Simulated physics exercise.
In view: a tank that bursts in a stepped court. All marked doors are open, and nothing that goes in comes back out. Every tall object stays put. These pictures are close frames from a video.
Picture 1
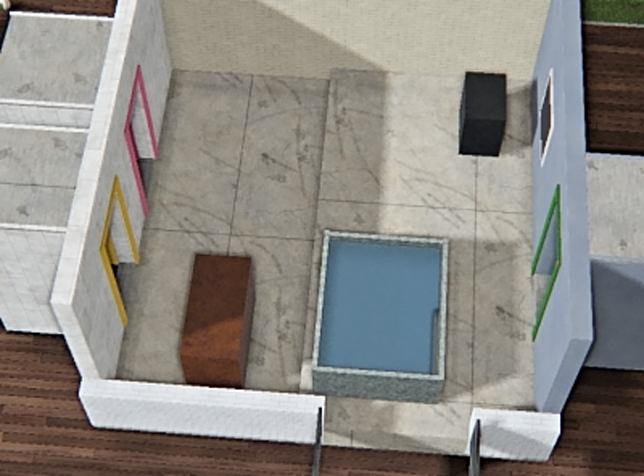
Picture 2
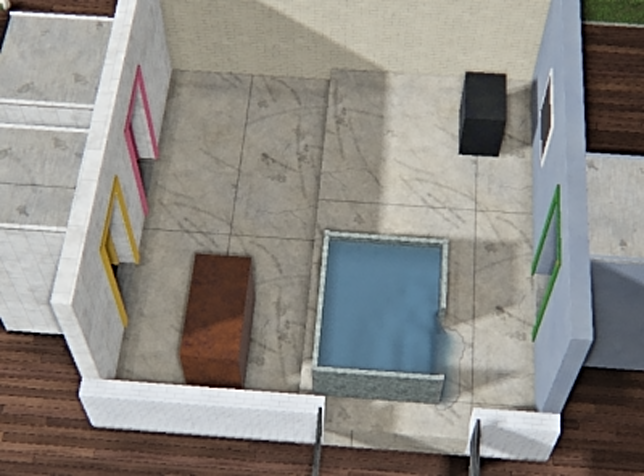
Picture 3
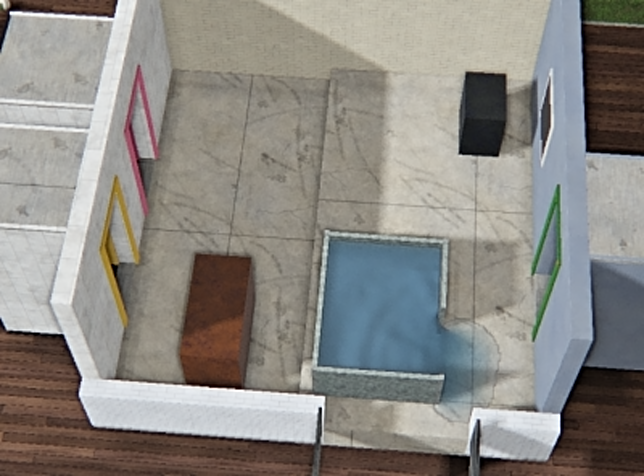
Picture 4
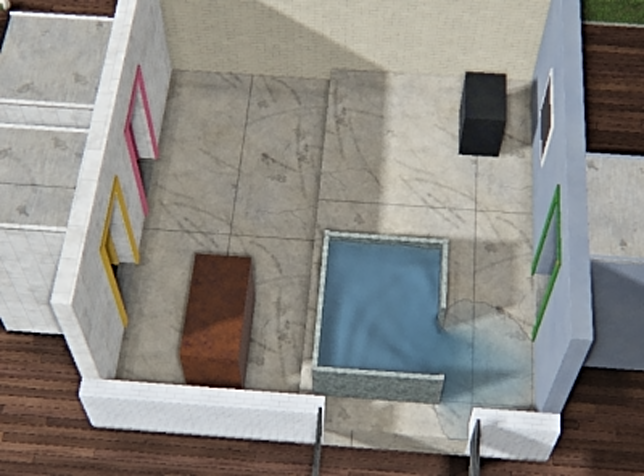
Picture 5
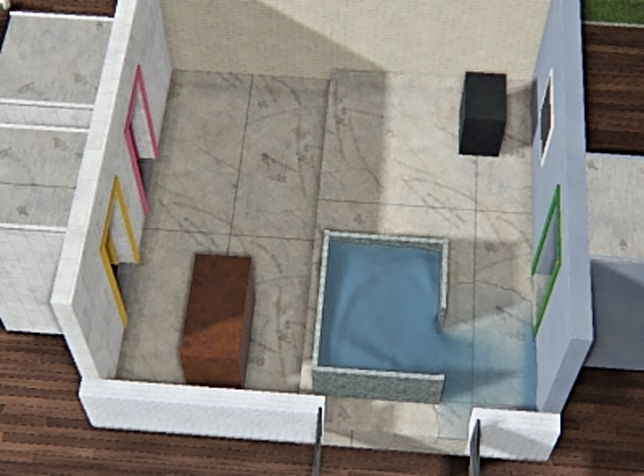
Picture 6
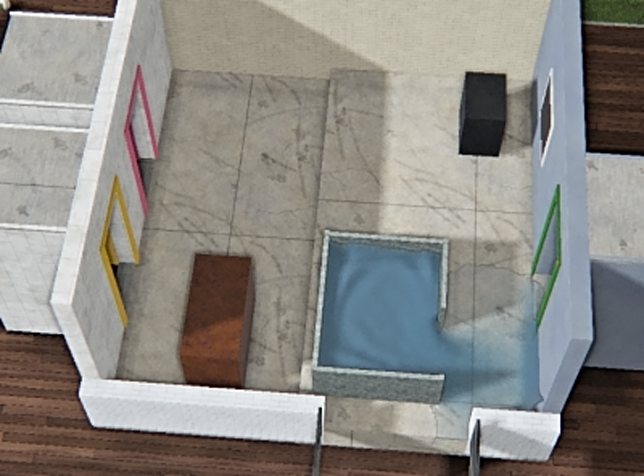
In a walled courtyard with a stepped stone floor, water burst from the right side of a blue tank, poured across the floor to the right-hand wall, and crept a little way along it.
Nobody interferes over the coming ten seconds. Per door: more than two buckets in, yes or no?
Green door yes, pink door yes, yellow door no.
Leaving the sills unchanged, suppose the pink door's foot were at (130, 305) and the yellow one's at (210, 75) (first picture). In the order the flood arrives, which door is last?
The flood gets to the door marked pink after all the others.
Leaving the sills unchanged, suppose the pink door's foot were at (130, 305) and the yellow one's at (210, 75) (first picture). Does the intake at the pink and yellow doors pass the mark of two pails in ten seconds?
Note: Pink door lets in too little; yellow door lets too much through.
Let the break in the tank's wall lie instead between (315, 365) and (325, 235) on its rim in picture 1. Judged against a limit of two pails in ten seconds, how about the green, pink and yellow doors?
Then: The green door lets less in, the pink door lets more in, the yellow door takes more.
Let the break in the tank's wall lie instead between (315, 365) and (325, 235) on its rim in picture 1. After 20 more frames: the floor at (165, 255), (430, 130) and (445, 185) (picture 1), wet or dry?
Submerged, bone-dry, bone-dry.
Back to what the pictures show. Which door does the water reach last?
Answer: The yellow-painted one.
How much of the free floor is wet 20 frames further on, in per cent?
Roughly 45 per cent.
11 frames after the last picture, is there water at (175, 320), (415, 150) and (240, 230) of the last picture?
First spot not wet, second not wet, third not wet.
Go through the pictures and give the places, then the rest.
Still water in the tank at (382, 306), in the first frame.
The front is at (451, 333), out from the gap at (437, 359), in the second frame.
Water pours out at (437, 360) and has run to (490, 344), in the third frame.
Water pours out at (436, 360) and has run to (530, 351), in the fourth frame.
Water pours out at (436, 360) and has run to (530, 307), in the fifth frame.
The front is at (530, 281), out from the gap at (437, 360), in the sixth frame.
A moment on, water covers 10 % of the floor; the green door under two buckets in, the pink door not reached, the yellow door not reached.
Next, water covers 25 % of the floor; the green door over two buckets in, the pink door not reached, the yellow door not reached.
Then, water covers 45 % of the floor; the green door far over two buckets in, the pink door not reached, the yellow door not reached.
Later, water covers 65 % of the floor; the green door far over two buckets in, the pink door wet at the sill, nothing in, the yellow door not reached.
In the end, water covers 90 % of the floor; the green door far over two buckets in, the pink door over two buckets in, the yellow door wet at the sill, nothing in.
